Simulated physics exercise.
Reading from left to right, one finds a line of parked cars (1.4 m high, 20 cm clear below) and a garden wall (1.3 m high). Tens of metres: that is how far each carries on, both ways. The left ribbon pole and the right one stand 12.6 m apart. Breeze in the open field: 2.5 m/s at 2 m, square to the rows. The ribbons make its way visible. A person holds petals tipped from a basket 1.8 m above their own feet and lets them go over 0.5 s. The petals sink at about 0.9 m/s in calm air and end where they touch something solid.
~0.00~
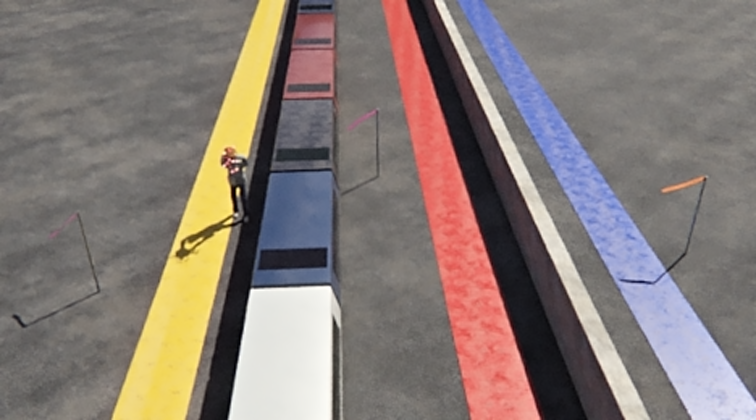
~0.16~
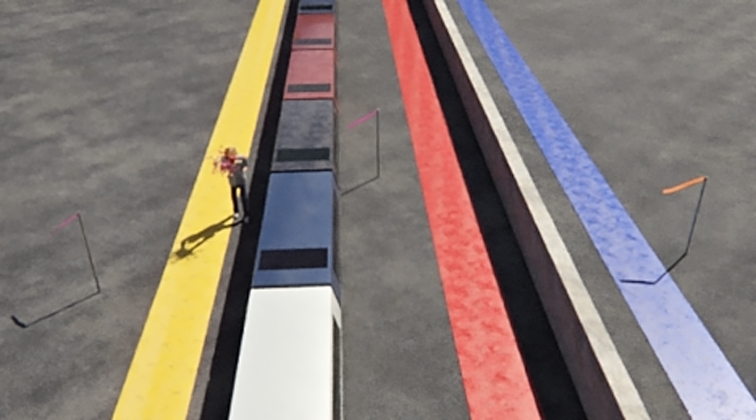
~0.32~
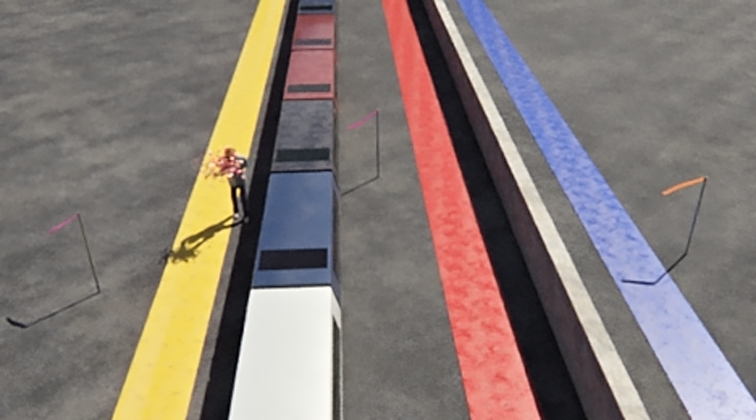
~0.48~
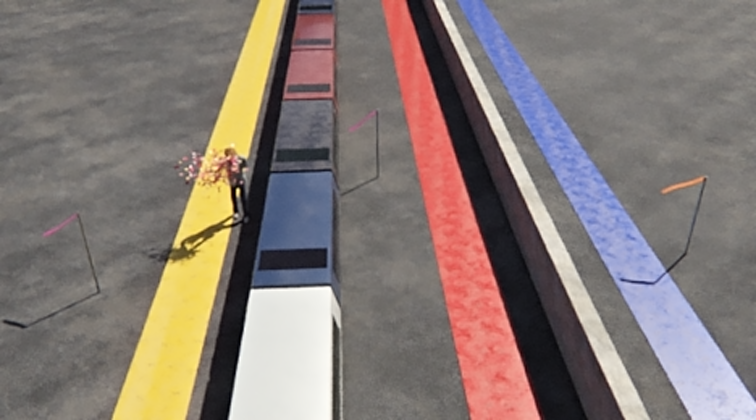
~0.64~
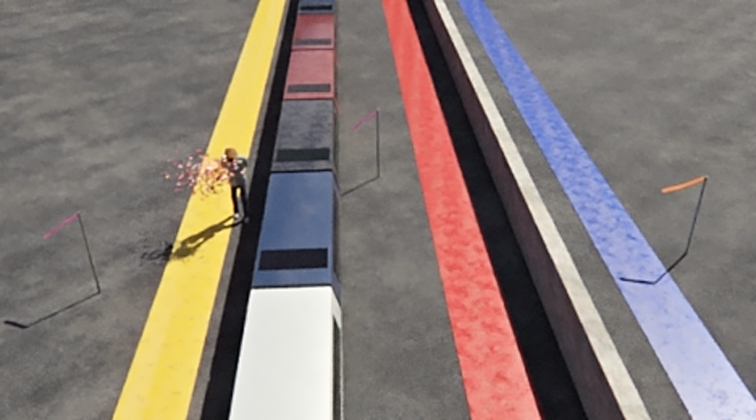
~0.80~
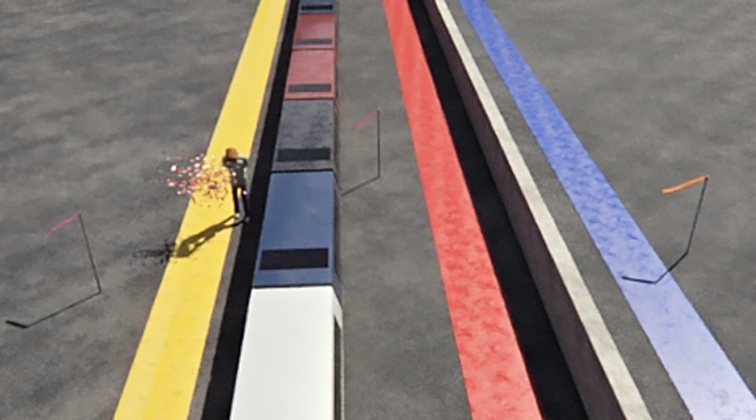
At first, a person stands at the edge of the yellow strip beside a line of parked cars, with a small reddish cluster of petals close to their upper body. The petals then spread out leftward in the air over the yellow strip, sinking slightly, while thin ribbons lean left on their poles.
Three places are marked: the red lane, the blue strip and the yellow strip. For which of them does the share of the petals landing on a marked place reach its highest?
I would say yellow.
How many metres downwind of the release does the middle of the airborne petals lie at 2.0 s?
I'd put it near 1.0 metres.
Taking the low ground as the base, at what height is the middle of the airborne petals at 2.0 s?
0.4 m.
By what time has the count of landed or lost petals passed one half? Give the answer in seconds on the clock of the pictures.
Near 2.2 s.
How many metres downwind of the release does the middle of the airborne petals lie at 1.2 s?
It works out to about 1.0 m.
After 1.2 s, 0 % lies on the yellow strip, 0 % on the blue strip and 0 % on the red lane; 0 % has touched down or left; the middle of what still flies is 1.0 m above the low ground, near (197, 196).
After 2.0 s, 25 % lies on the yellow strip, 0 % on the blue strip and 0 % on the red lane; 32 % has touched down or left; the middle of what still flies is 0.4 m above the low ground, near (196, 216).
After 3.5 s, 67 % lies on the yellow strip, 0 % on the blue strip and 0 % on the red lane; 93 % has touched down or left.
After 8.0 s, 69 % lies on the yellow strip, 0 % on the blue strip and 0 % on the red lane; 100 % has touched down or left.
After 45.0 s, 69 % lies on the yellow strip, 0 % on the blue strip and 0 % on the red lane; 100 % has touched down or left.
